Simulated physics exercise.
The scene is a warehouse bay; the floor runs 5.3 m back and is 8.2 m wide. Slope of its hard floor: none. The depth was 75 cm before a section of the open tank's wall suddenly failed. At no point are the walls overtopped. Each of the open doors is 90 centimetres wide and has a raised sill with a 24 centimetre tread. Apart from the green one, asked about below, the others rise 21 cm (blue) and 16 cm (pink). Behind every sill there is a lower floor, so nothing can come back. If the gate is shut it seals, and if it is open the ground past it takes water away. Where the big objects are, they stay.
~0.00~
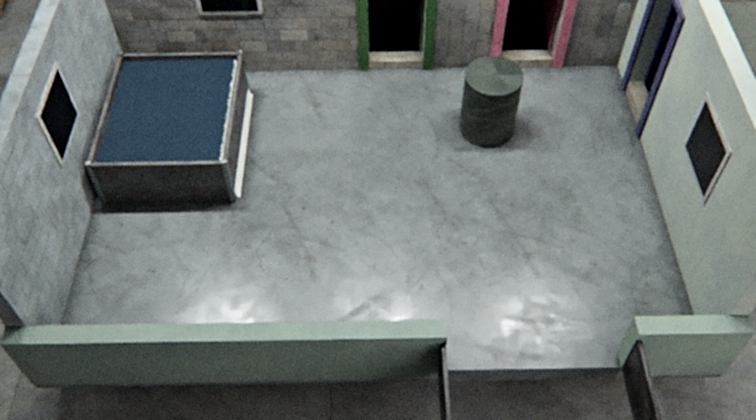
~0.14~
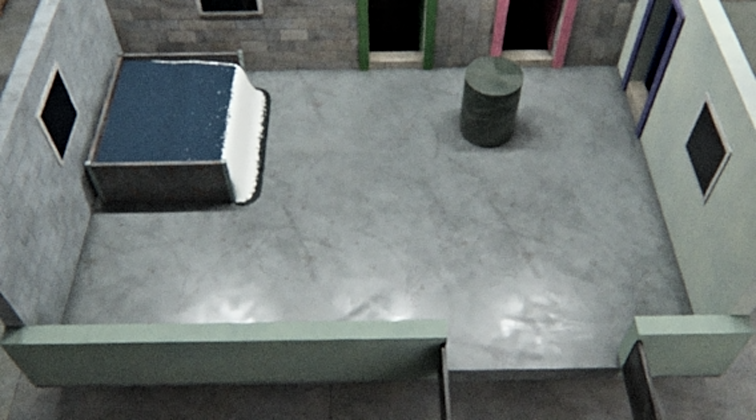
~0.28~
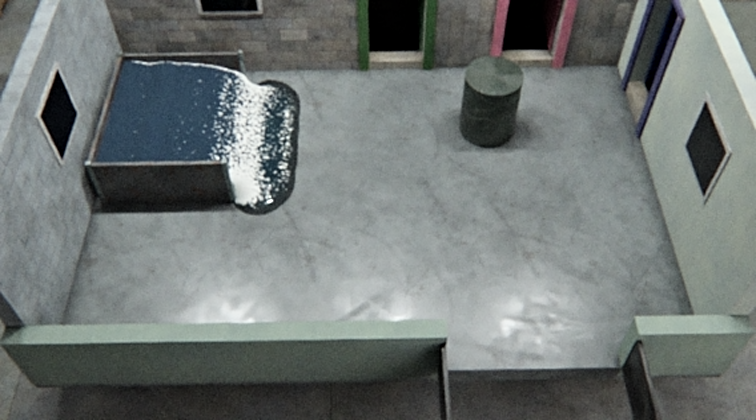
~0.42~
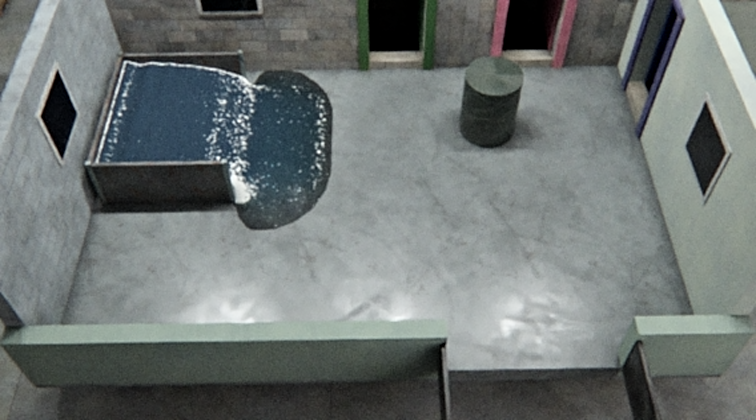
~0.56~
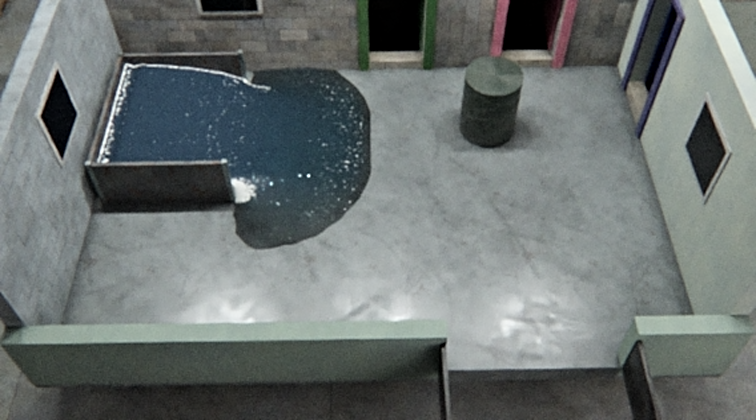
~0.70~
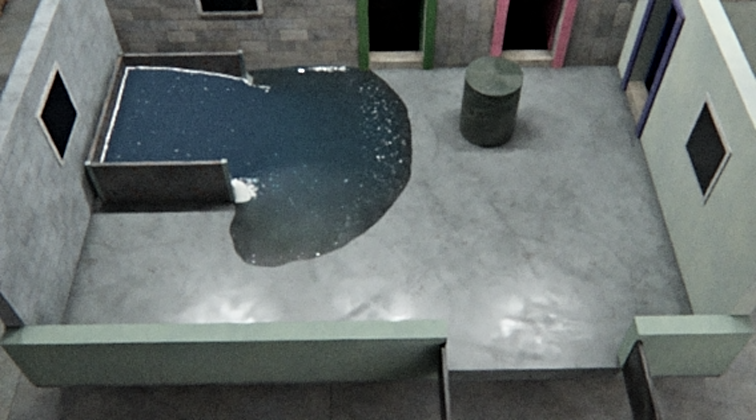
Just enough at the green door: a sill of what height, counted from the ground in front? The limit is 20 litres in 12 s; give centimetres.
A sill of about 9.5 cm would do.
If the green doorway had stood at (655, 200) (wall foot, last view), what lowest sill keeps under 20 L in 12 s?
19 cm.
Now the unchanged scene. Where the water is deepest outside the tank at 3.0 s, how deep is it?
40 cm.
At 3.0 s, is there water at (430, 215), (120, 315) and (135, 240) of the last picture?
Okay, in order that's got wet, stayed dry and finally stayed dry.
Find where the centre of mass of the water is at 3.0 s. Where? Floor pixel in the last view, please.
Centre of the water: Approx. (426, 156) px.
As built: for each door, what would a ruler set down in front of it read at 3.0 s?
Before blue it's 27 cm, before green 13 cm, before pink 16 cm.
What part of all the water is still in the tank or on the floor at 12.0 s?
Roughly 72 %.
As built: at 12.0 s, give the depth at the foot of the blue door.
Some 5.5 centimetres.
After 1.4 s water covers 45 % of the floor, deepest (36 cm) near (459, 133); 14 cm at the green door, 0 litres in over its 17 cm sill.
After 3.0 s water covers 75 % of the floor, deepest (40 cm) near (698, 348); 13 cm at the green door, 0 litres in over its 17 cm sill.
After 12.0 s water covers 100 % of the floor, deepest (12 cm) near (130, 75); 5 cm at the green door, 0 litres in over its 17 cm sill.
At the green door as built, the water arrived by 0.9 s and peaked near 17 cm at 2.0 s.
With a sill of 7.5 cm, 35 litres would have come in within the 12 s; with 10.5 cm, 14 litres. So under 20 litres takes about 9.5 cm.
